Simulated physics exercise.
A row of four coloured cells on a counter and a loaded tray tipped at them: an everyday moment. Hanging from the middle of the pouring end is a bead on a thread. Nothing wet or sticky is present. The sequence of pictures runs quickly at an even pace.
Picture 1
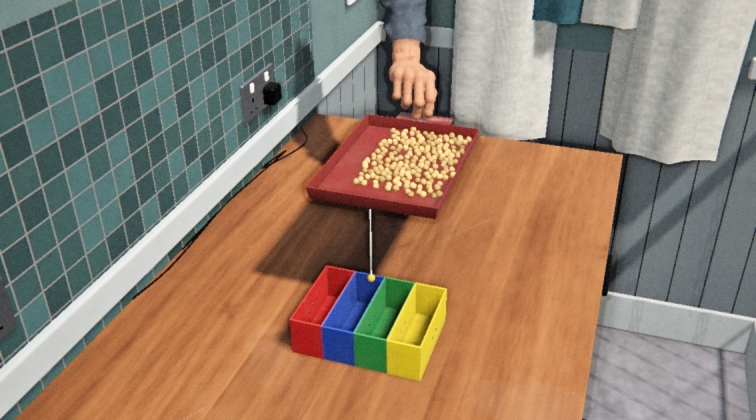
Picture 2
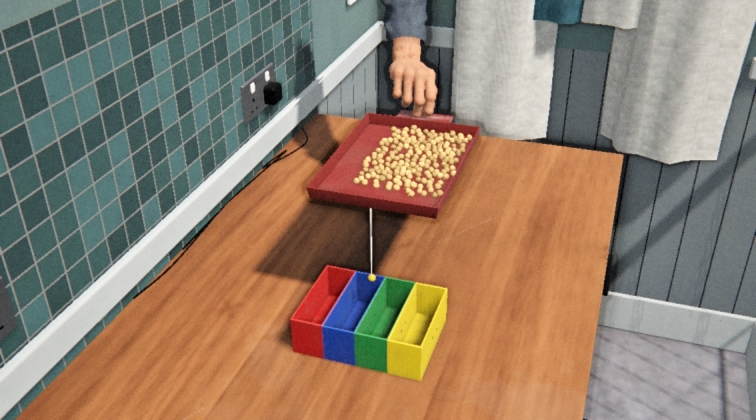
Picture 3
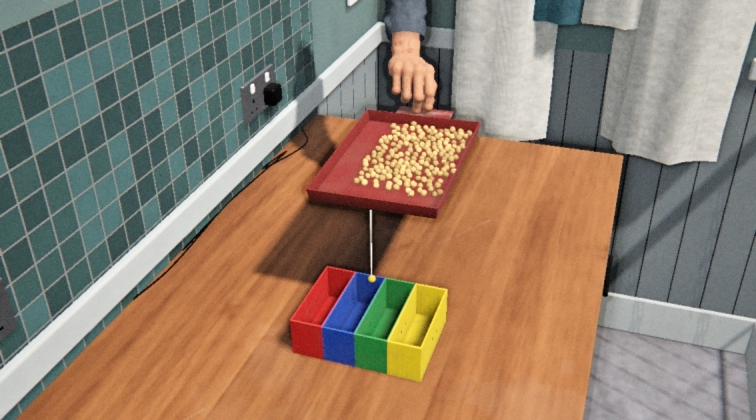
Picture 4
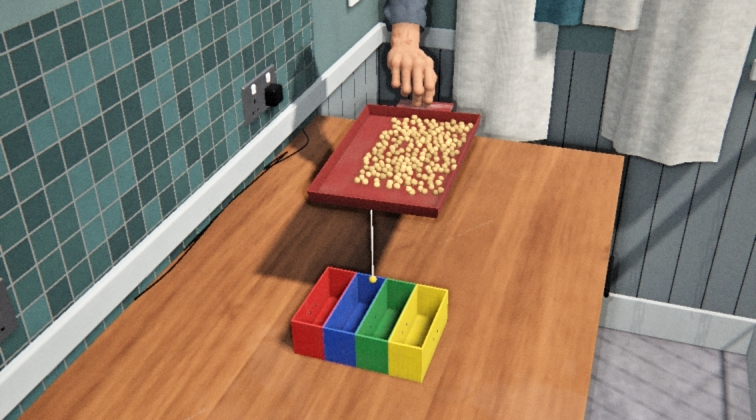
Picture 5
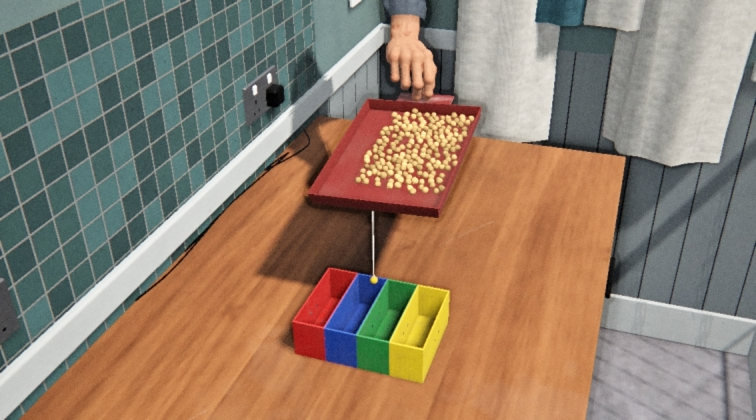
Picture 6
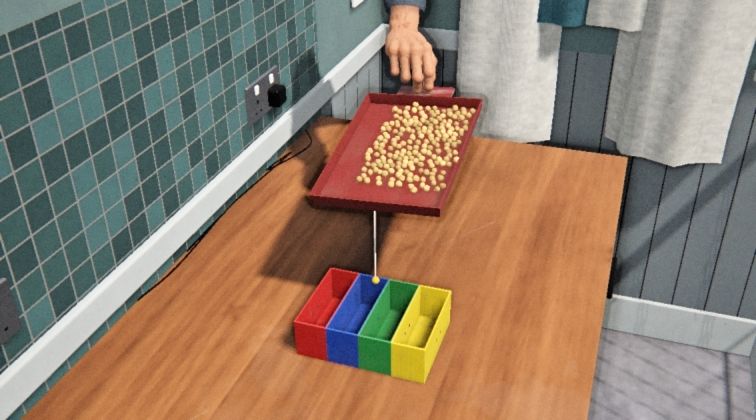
A red tray loaded with chickpeas, gripped by a hand at its far end, starts nearly level above a row of red, blue, green and yellow cells. The hand slowly lifts the far end and the tray tilts slightly toward its near left corner, while the chickpeas stay spread across it and the bead hangs on its thread.
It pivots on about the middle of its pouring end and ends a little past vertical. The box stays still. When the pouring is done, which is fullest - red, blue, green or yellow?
Fullest: The red cell.
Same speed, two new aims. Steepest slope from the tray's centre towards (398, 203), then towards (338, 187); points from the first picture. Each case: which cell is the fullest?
First try: The yellow one; second try: The red one.
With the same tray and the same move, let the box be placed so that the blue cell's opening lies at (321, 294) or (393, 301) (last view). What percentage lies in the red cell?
Trial 1 20%, trial 2 20%.
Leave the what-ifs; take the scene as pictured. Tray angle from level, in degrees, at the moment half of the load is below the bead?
The angle is around 110°.
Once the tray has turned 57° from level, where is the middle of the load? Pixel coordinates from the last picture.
The load's middle is around (353, 182).
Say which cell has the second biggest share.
I'd say that blue cell takes second place.
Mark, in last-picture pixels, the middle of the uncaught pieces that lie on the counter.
(282, 318), about.
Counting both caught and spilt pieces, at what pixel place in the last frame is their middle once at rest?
(321, 327).
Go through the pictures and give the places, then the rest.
Corners of the pouring end at (309, 186) and (436, 207), level; middle of the load at (415, 159), dried chickpeas; bead on its thread at (371, 278); red cell at (307, 336); blue cell at (338, 343); green cell at (371, 350); yellow cell at (404, 357), in the first frame.
Corners of the pouring end at (309, 186) and (436, 206), level; middle of the load at (415, 157), in the second frame.
Corners of the pouring end at (309, 188) and (436, 207), tipped barely, lowest at the left corner; middle of the load at (415, 155), in the third frame.
Corners of the pouring end at (309, 190) and (436, 207), tipped a little, lowest at the left corner; middle of the load at (416, 151), in the fourth frame.
Corners of the pouring end at (310, 192) and (437, 207), tipped a little, lowest at the left corner; middle of the load at (416, 147), in the fifth frame.
Corners of the pouring end at (312, 194) and (438, 206), tipped a little, lowest at the left corner; middle of the load at (417, 143); red cell at (311, 338); blue cell at (343, 345); green cell at (375, 352); yellow cell at (408, 360), in the sixth frame.
Soon, tray tipped steeply; nearly all on the tray; a stray few falling or outside the box.
A while on, tray tipped right over; nearly all on the tray; a stray few in the red cell; a stray few in the blue cell; a small part falling or outside the box.
Towards the end, tray tipped past a quarter turn; about a third in the red cell; about a quarter in the blue cell; a stray few in the green cell; about a third falling or outside the box.
Finally, tray tipped past a quarter turn; about a third in the red cell; about a quarter in the blue cell; a stray few in the green cell; none in the yellow cell; about a third outside the box.
